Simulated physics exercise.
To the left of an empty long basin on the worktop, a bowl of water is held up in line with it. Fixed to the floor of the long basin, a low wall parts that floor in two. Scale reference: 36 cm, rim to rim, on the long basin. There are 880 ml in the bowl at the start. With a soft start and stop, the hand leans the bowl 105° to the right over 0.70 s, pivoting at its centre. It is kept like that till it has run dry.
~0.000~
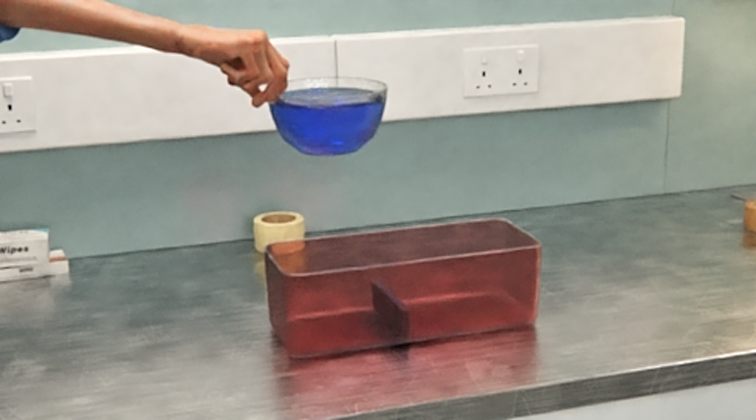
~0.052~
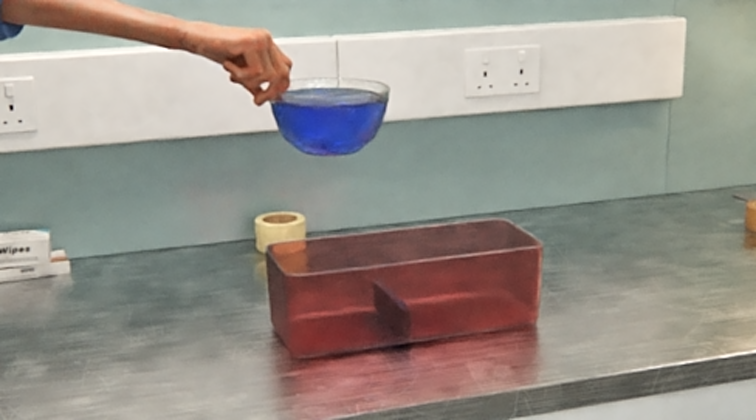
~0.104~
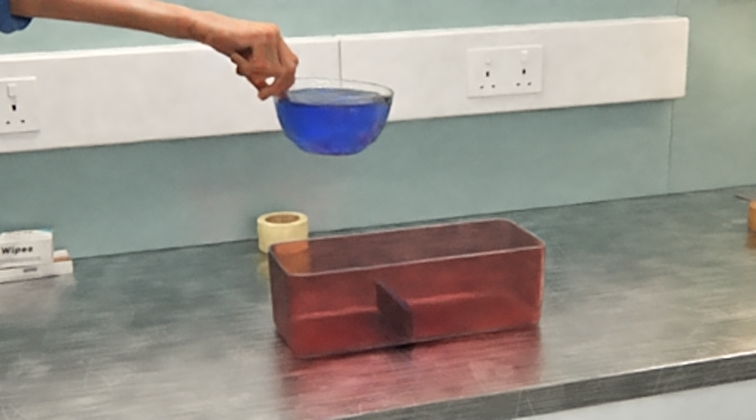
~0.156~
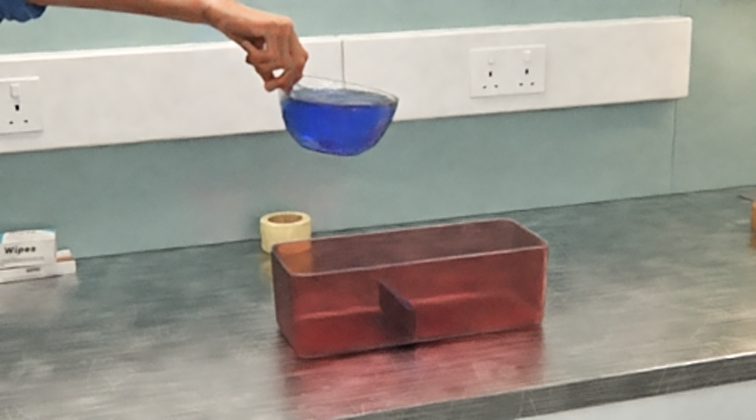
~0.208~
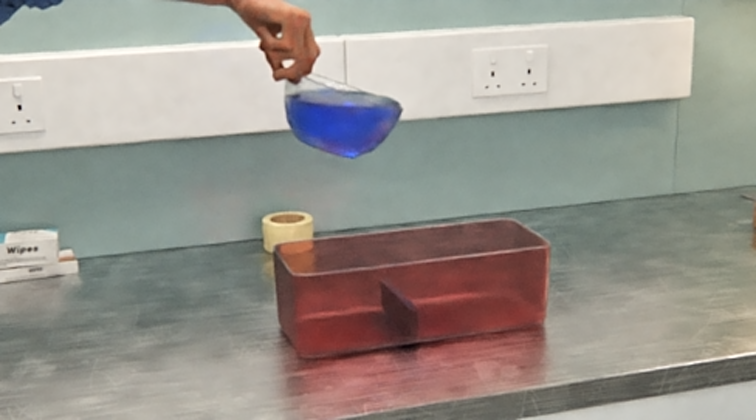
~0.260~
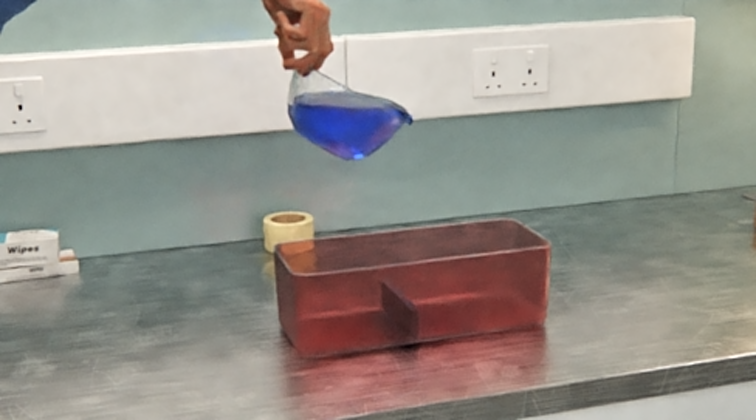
A hand holding a glass bowl of blue liquid above a divided red basin on a metal worktop, leaning it rightward.
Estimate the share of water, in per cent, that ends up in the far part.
About 87 per cent.
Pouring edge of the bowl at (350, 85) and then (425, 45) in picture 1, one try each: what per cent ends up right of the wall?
Result: 70 per cent, then 80 per cent.
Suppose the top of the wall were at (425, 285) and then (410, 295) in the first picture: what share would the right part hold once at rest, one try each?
60 in a hundred, followed by 75 in a hundred.
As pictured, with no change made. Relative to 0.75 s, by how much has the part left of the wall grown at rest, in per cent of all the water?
Close to 2% of the whole.
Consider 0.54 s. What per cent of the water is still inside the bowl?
Roughly 20 per cent.
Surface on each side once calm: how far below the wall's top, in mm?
The left side gives some 38 mm, the right side some 14 mm.
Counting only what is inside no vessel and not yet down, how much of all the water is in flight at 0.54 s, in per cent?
My guess is roughly 50 %.
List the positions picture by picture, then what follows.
The first frame shows tilt 0°; pouring edge (384, 85); surface from (270, 100) to (381, 92); the long basin's rim runs from (273, 261) to (523, 232); the wall's top is at (390, 295).
The second frame shows tilt 1°; pouring edge (386, 86); surface from (272, 100) to (382, 93).
The third frame shows tilt 6°; pouring edge (390, 91); surface from (276, 98) to (386, 95).
The fourth frame shows tilt 12°; pouring edge (395, 98); surface from (281, 97) to (391, 97).
The fifth frame shows tilt 21°; pouring edge (399, 107); surface from (287, 99) to (395, 101); 1 per cent is over the edge.
The sixth frame shows tilt 32°; pouring edge (399, 119); surface from (291, 102) to (398, 112); 7 per cent is over the edge.
By 0.54 s the tilt is 92° and 20 per cent is still to pour, 0 is left of the wall and 30 right of it.
By 0.75 s the tilt is 105° and 1 per cent is still to pour, 10 is left of the wall and 81 right of it.
By 0.96 s the tilt is 105° and 0 per cent is still to pour, 11 is left of the wall and 87 right of it.
By 1.20 s the tilt is 105° and 0 per cent is still to pour, 12 is left of the wall and 87 right of it.
At rest 12 per cent lies left of the wall, 87 right of it and 2 outside.
